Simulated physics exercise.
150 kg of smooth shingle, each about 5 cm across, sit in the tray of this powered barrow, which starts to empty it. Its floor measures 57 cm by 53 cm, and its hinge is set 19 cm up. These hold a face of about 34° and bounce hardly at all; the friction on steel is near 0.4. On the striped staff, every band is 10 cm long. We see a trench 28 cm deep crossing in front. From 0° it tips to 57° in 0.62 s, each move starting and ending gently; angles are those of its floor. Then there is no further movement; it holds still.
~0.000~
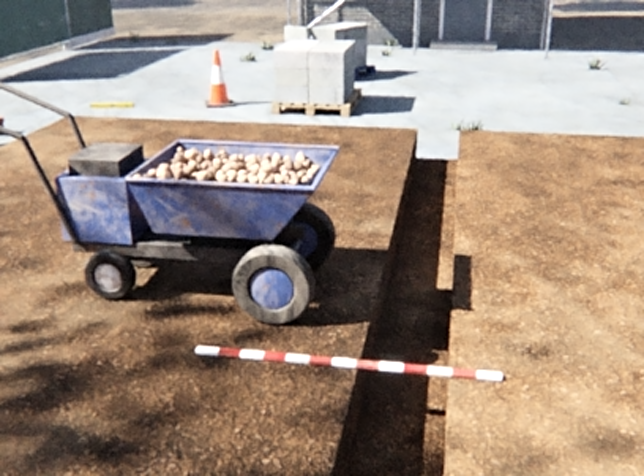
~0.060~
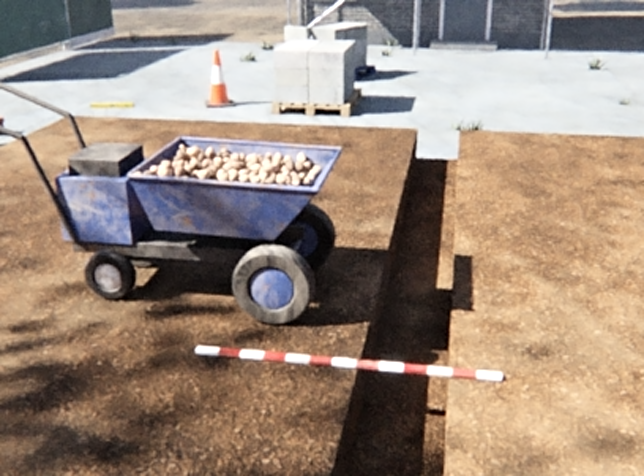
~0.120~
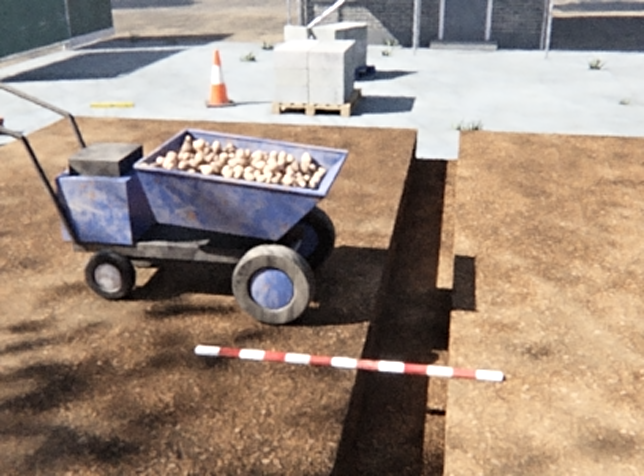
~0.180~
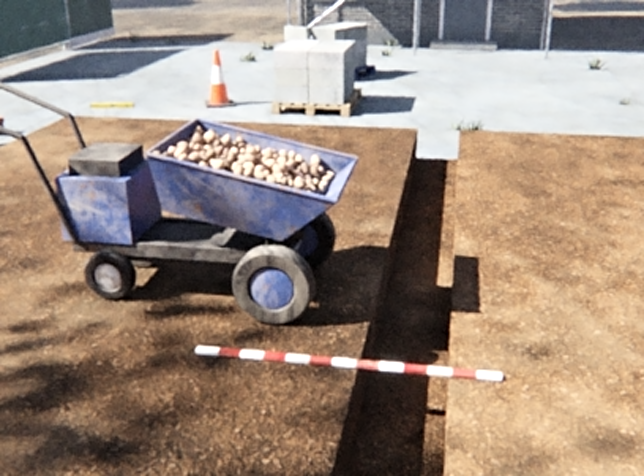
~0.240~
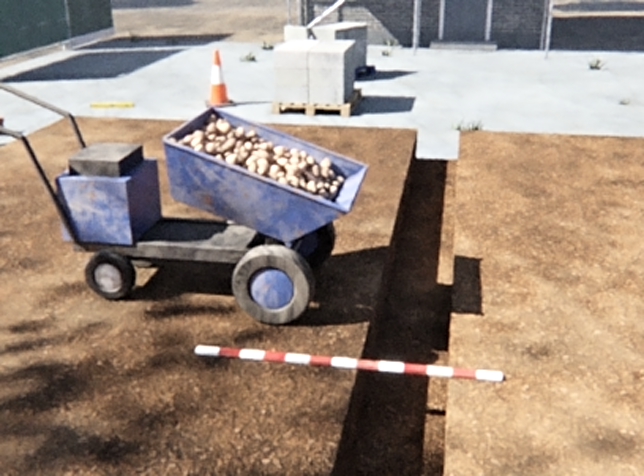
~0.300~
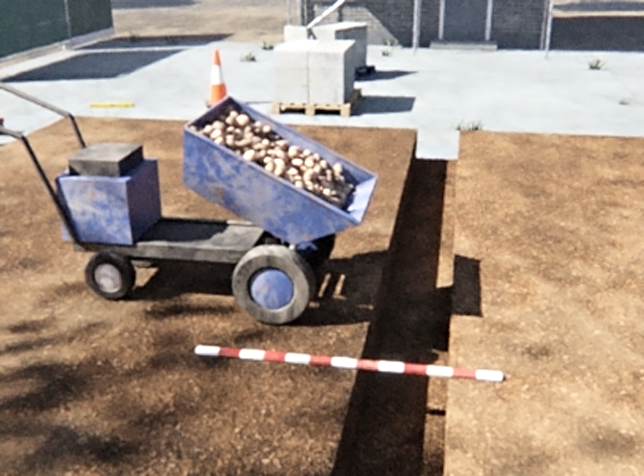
On a patch of brown soil beside a narrow trench, a blue powered barrow stands with its tray level and full of pale, rounded stones. The tray begins to tilt slowly toward the trench on the right, then its left end rises steadily higher, the stones still heaped inside.
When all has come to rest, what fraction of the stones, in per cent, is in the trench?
At the end about 53 per cent of the stones are there.
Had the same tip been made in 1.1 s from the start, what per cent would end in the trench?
Around 65 per cent would end in the trench.
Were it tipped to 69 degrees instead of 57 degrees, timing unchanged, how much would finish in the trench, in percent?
Then close to 65 per cent.
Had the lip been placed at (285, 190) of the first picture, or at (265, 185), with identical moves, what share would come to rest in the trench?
The first gives about 75 percent and the second about 70 percent.
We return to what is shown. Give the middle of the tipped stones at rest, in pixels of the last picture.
About (435, 336).
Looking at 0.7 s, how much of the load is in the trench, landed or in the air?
Around 10 per cent of it.
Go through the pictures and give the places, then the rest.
In the first picture, the tray is at 0°, its lip at (315, 189); the top of the load is at (207, 159).
The second picture shows lip at (318, 191), floor tilted 1°, highest stones at (200, 156); the stones move at 0.3 m/s on average.
In the third picture, the tray is at 6°, its lip at (326, 195); the top of the load is at (201, 148); the stones move at 0.7 m/s on average.
In the fourth picture, the tray is at 12°, its lip at (336, 202); the top of the load is at (207, 139); the stones move at 0.9 m/s on average.
In the fifth picture, the tray is at 19°, its lip at (349, 211); the top of the load is at (214, 127); the stones move at 1.1 m/s on average.
The sixth picture shows lip at (360, 224), floor tilted 27°, highest stones at (231, 118); the stones move at 1.2 m/s on average.
After 0.5 s the floor is at 48°; 100 % in the tray; the foremost stones are at (365, 232).
After 0.7 s the floor is at 57°; 88 % in the tray, 11 % in the trench; the foremost stones are at (448, 292).
After 1.1 s the floor is at 57°; 43 % in the tray, 29 % in the trench, 29 % past the trench; the foremost stones are at (579, 324).
After 3.0 s the floor is at 57°; 17 % in the tray, 53 % in the trench, 30 % past the trench; the foremost stones are past the picture's edge.
